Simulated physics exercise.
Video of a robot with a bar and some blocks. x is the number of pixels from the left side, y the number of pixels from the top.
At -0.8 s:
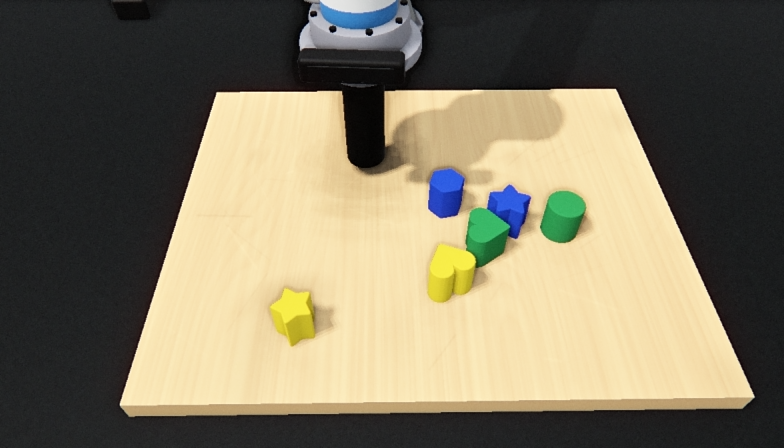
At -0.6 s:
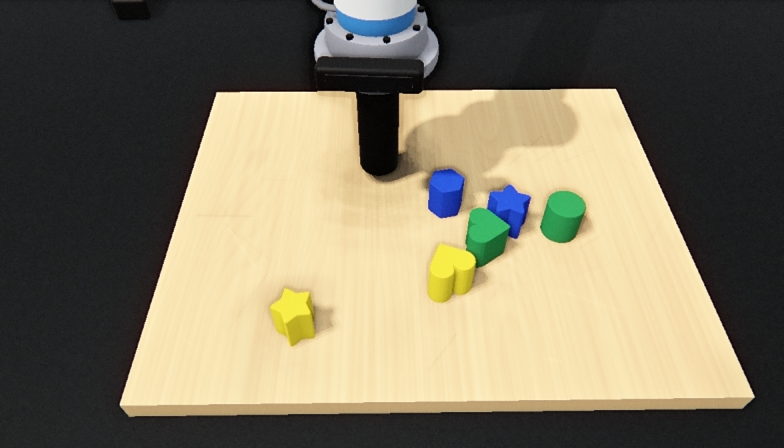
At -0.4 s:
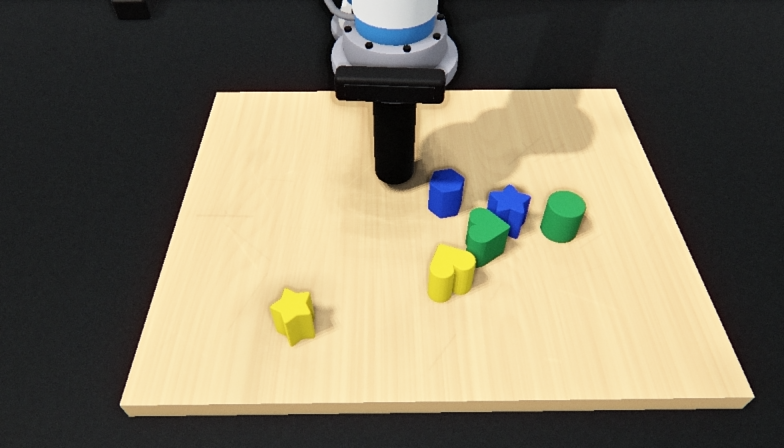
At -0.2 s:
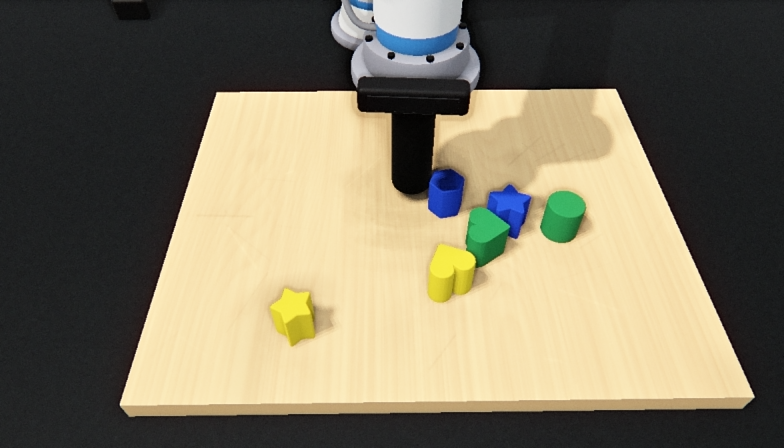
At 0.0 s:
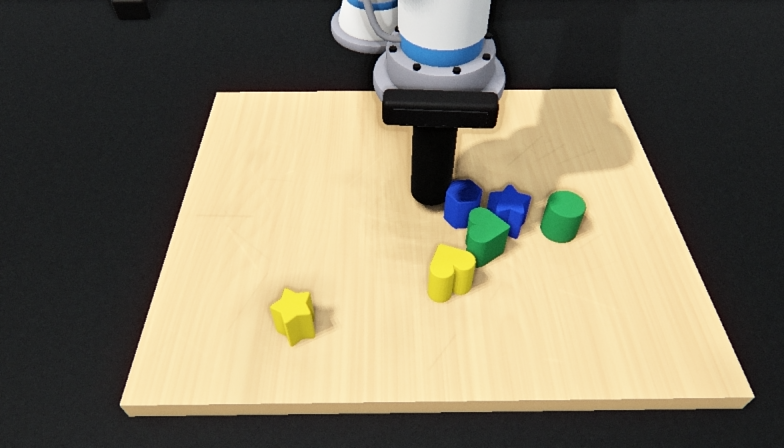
At the start, a robot's black bar stands near the top of a wooden board, left of a cluster of blue, green and yellow blocks. The bar slides down and to the right, then nudges the blue hexagonal block slightly rightward, closer to the blue star and green heart.
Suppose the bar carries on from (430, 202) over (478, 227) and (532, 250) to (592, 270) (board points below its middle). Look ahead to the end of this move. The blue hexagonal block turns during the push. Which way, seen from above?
From above, the turn goes clockwise.
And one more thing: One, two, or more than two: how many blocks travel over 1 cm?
Blocks moved: Three or more.
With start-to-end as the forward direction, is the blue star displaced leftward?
Yes - that is the case.
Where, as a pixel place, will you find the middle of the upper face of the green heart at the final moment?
Its top middle will sit at (502, 248).
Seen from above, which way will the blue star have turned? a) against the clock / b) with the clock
(a)
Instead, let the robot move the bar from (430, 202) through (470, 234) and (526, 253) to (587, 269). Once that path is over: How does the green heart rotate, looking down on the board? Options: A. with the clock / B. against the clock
A.
On the path given first. One third of the way, bar at (480, 218); blue hexagonal block at (517, 218); green heart at (500, 245), turned 70° clockwise; blue star at (539, 202), turned 25° anticlockwise; green disc at (575, 202).
Two thirds of the way, bar at (535, 241); blue hexagonal block at (572, 248), turned 35° clockwise; green heart at (502, 248), turned 85° clockwise; blue star at (571, 211), turned 85° anticlockwise; green disc at (595, 192).
At the end, bar at (595, 261); blue hexagonal block at (622, 278), turned 95° clockwise; green heart at (502, 248), turned 85° clockwise; blue star at (610, 217), turned 125° anticlockwise; green disc at (598, 191).
